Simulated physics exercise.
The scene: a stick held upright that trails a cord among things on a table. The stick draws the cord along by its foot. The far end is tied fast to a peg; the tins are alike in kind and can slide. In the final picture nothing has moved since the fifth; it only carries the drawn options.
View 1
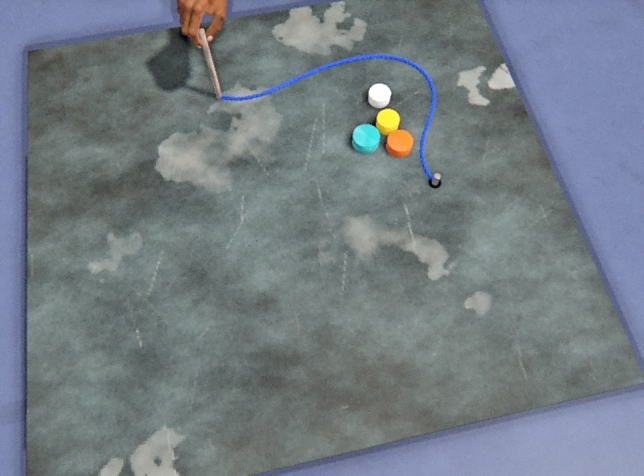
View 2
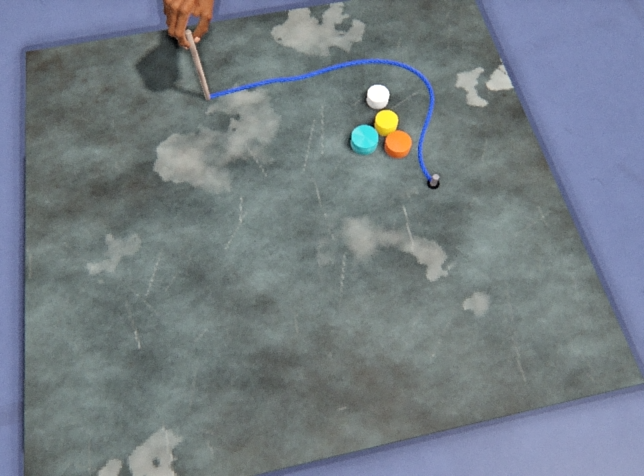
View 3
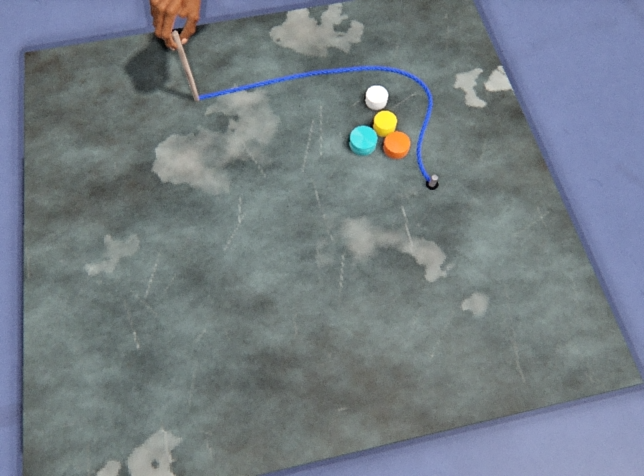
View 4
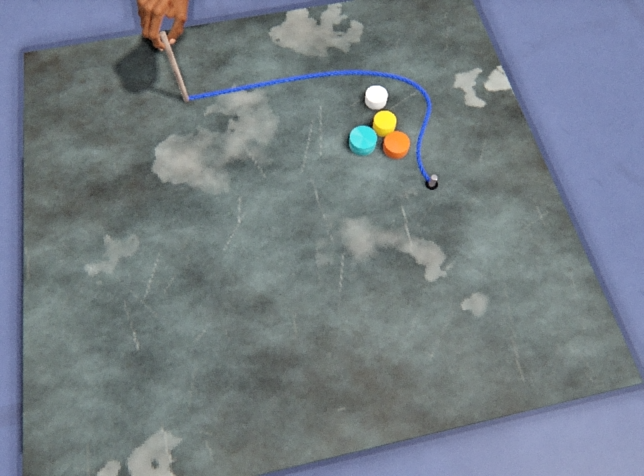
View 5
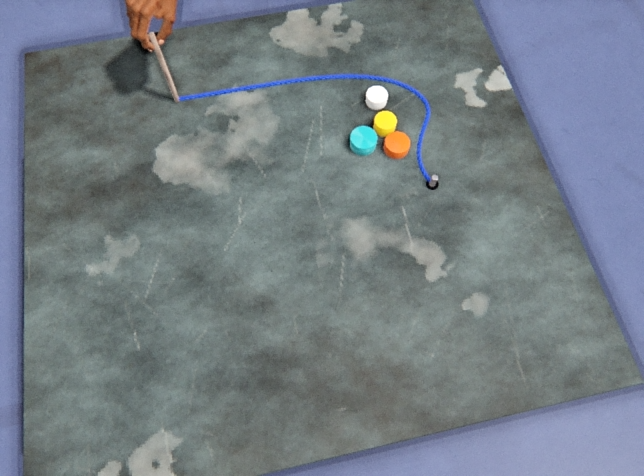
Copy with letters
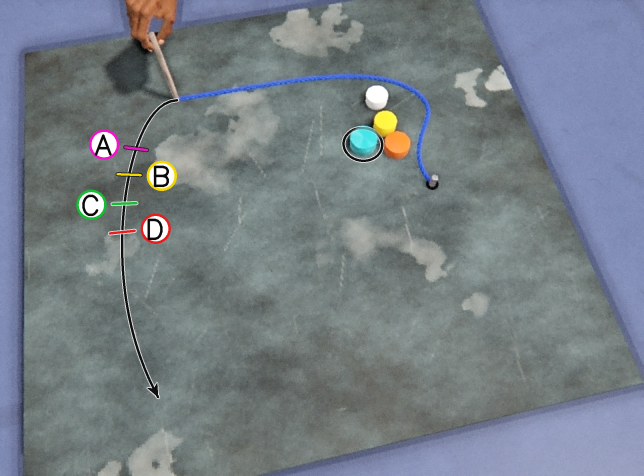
A hand-held upright stick moving left, drawing a blue cord straighter above white, yellow, turquoise and orange tins on a mottled surface.
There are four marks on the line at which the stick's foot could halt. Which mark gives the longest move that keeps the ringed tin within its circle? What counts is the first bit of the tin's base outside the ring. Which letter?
It should halt at D.
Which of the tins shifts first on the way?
The white one.
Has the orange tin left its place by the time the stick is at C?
No.
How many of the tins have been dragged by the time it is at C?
By then, one.
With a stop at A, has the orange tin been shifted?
No.
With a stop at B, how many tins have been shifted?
By then, one.
On the marked copy, A at (136, 149); B at (129, 175); C at (125, 204); D at (122, 232); the ring at (363, 144); the route from (177, 100) via (123, 229) to (158, 397).
Following D. Soon after the start, foot of the stick (141, 136); turquoise tin (363, 141).
Later, foot of the stick (127, 186); turquoise tin (363, 141); white tin (369, 110).
In the end, foot of the stick (123, 233); yellow tin (383, 129); turquoise tin (363, 142); white tin (362, 122); the turquoise tin is still in its ring.
As for the rest, A is safe but short; B is safe but short; C is safe but short.
